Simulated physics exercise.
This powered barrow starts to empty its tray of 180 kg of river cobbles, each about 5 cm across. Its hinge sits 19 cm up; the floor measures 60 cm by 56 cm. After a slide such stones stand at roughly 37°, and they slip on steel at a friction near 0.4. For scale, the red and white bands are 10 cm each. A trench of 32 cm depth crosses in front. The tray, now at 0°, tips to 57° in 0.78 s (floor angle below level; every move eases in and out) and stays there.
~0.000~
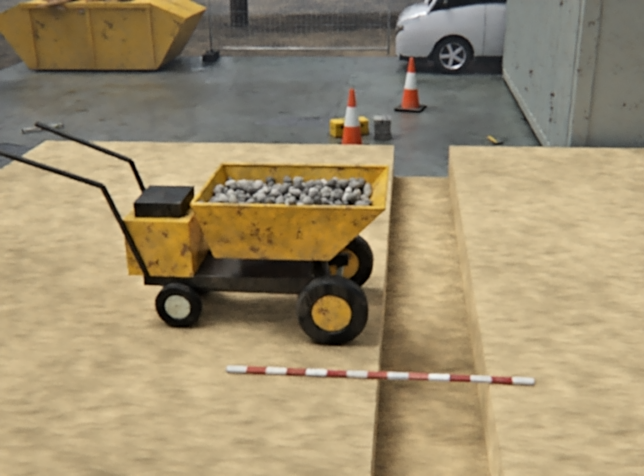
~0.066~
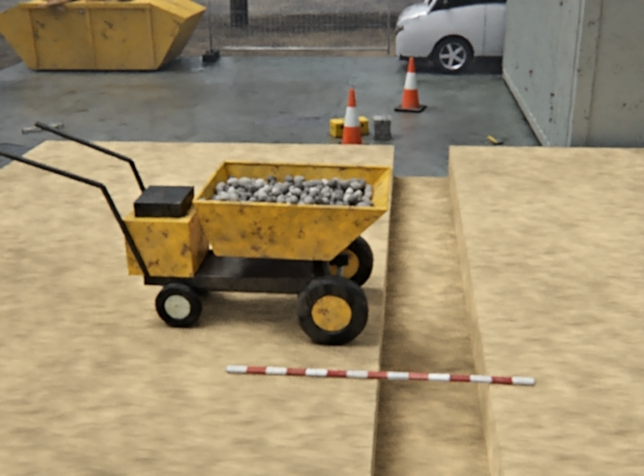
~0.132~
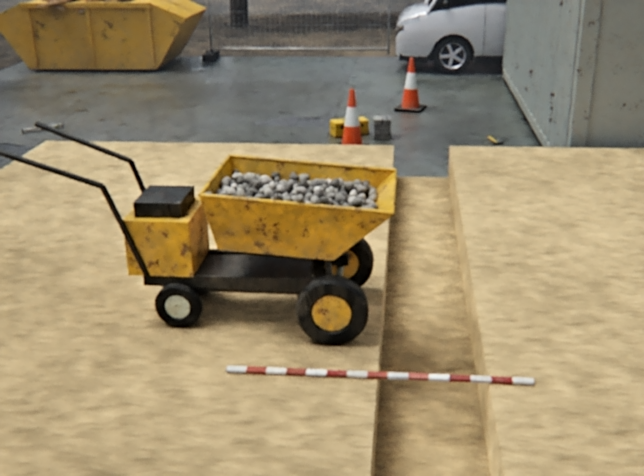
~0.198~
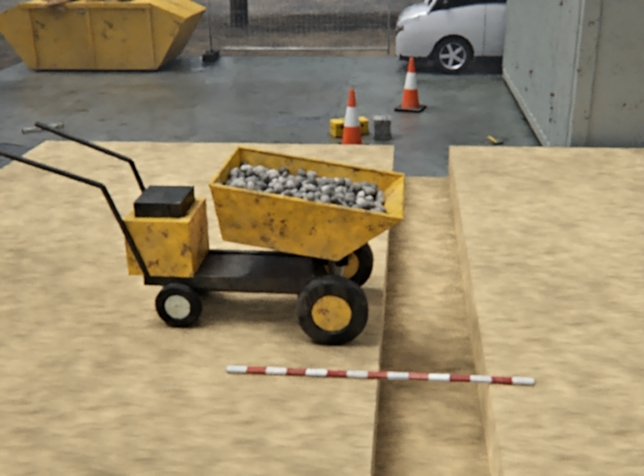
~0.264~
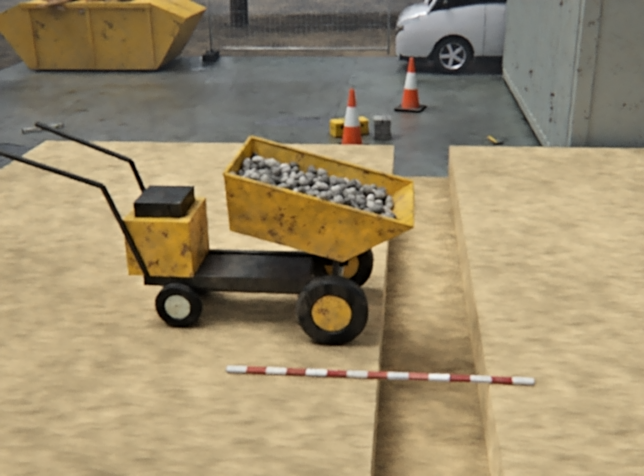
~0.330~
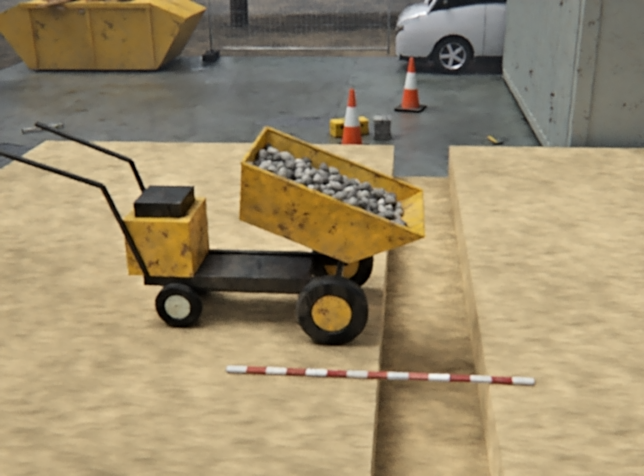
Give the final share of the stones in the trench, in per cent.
Close to 36 in a hundred.
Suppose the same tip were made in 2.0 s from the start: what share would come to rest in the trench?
Then about 50 per cent.
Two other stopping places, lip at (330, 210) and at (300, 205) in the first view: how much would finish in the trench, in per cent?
Near 75 per cent from the first place, 80 from the second.
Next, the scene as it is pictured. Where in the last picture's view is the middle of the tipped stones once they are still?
Around (494, 318).
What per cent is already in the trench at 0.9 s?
Some 5 per cent.
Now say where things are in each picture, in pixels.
In the first picture, the tray is at 0°, its lip at (385, 209); the top of the load is at (292, 186).
In the second picture, the tray is at 1°, its lip at (387, 210); the top of the load is at (280, 185); the stones move at 0.3 m/s on average.
In the third picture, the tray is at 4°, its lip at (394, 213); the top of the load is at (246, 181); the stones move at 0.6 m/s on average.
The fourth picture shows lip at (403, 219), floor tilted 9°, highest stones at (255, 174); the stones move at 0.8 m/s on average.
In the fifth picture, the tray is at 15°, its lip at (414, 227); the top of the load is at (263, 166); the stones move at 0.9 m/s on average.
The sixth picture shows lip at (425, 237), floor tilted 22°, highest stones at (270, 156); the stones move at 1.0 m/s on average.
After 0.6 s the floor is at 48°; 100 % in the tray; the foremost stones are at (435, 256).
After 0.9 s the floor is at 57°; 89 % in the tray, 7 % in the trench, 4 % past the trench; the foremost stones are at (504, 324).
After 1.2 s the floor is at 57°; 50 % in the tray, 9 % in the trench, 41 % past the trench; the foremost stones are at (602, 332).
After 3.2 s the floor is at 57°; 18 % in the tray, 36 % in the trench, 46 % past the trench; the foremost stones are past the picture's edge.
